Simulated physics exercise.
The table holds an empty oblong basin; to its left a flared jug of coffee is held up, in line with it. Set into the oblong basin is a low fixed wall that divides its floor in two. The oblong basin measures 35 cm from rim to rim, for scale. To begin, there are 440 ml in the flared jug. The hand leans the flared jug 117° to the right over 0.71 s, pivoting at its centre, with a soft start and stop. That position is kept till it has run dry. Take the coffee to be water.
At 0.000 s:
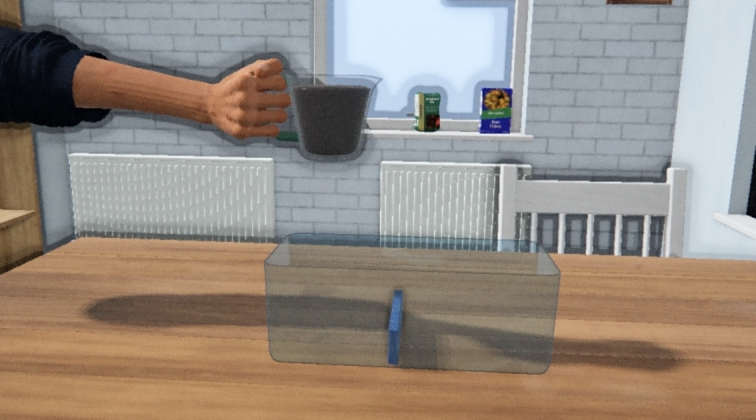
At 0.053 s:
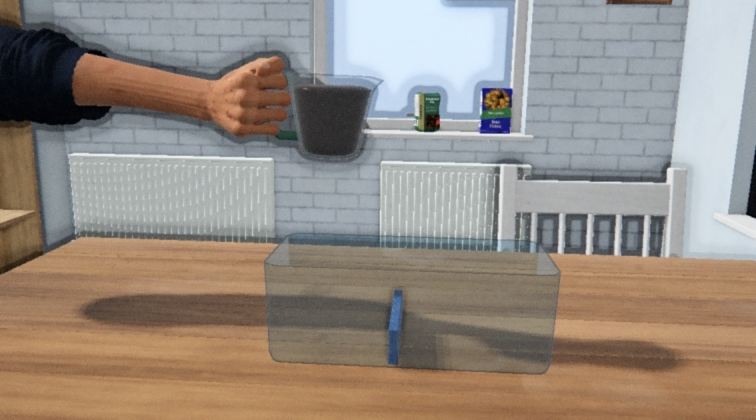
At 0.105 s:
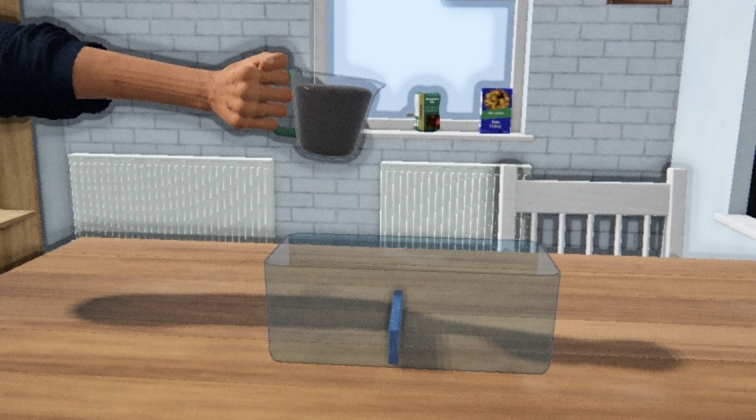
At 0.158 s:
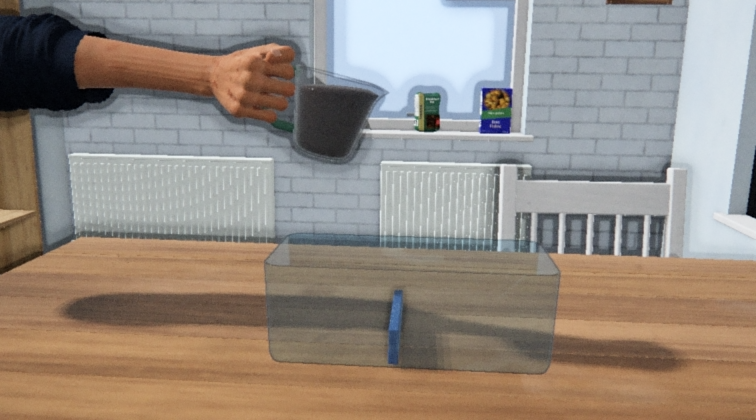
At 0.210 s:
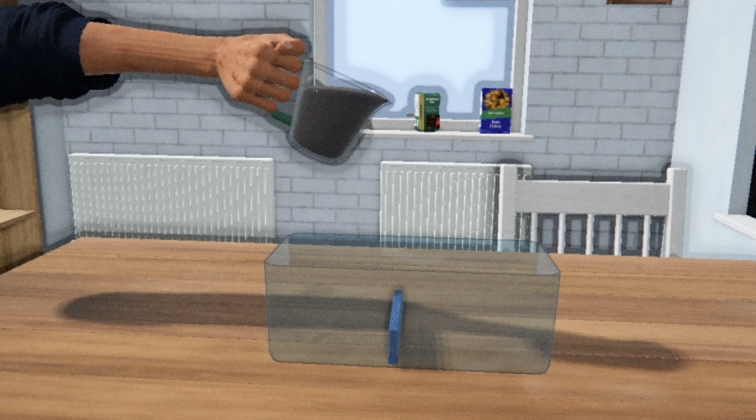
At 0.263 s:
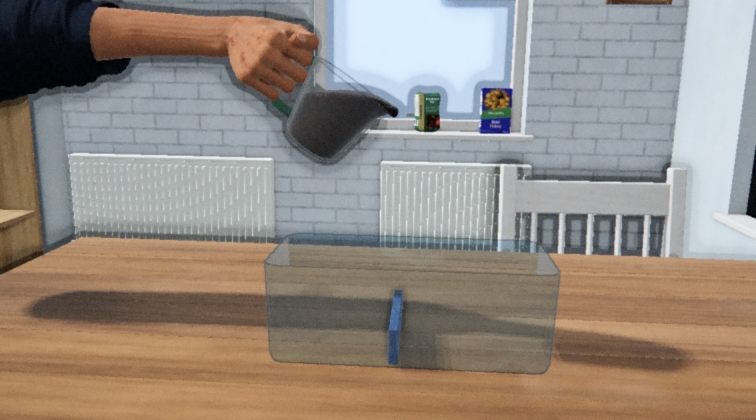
At first, a hand holds a flared jug of dark coffee nearly upright, above and left of the middle of an empty, clear oblong basin on a wooden table. The hand then leans the jug to the right, slowly and then more steeply, until the coffee reaches its lip.
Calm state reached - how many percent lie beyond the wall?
86 percent, roughly.
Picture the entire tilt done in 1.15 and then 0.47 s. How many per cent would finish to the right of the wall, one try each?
90 in a hundred, followed by 80 in a hundred.
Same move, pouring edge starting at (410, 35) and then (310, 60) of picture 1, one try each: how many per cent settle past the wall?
Roughly 85 per cent the first time and 5 per cent the second.
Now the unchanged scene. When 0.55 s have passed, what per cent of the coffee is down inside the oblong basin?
About 30 per cent.
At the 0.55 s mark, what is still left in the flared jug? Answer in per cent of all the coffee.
32 %.
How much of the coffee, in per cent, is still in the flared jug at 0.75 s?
1 %.
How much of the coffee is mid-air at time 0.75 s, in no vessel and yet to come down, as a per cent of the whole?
It comes to some 7 percent of the total.
Then, 0.55 s in, the tilt is 102° and 32 per cent is still to pour, 0 is left of the wall and 30 right of it.
Then, 0.75 s in, the tilt is 117° and 1 per cent is still to pour, 8 is left of the wall and 84 right of it.
Then, 0.97 s in, the tilt is 117° and 0 per cent is still to pour, 11 is left of the wall and 87 right of it.
Then, 1.21 s in, the tilt is 117° and 0 per cent is still to pour, 11 is left of the wall and 87 right of it.
Finally, 11 per cent lies left of the wall, 86 right of it and 2 outside.
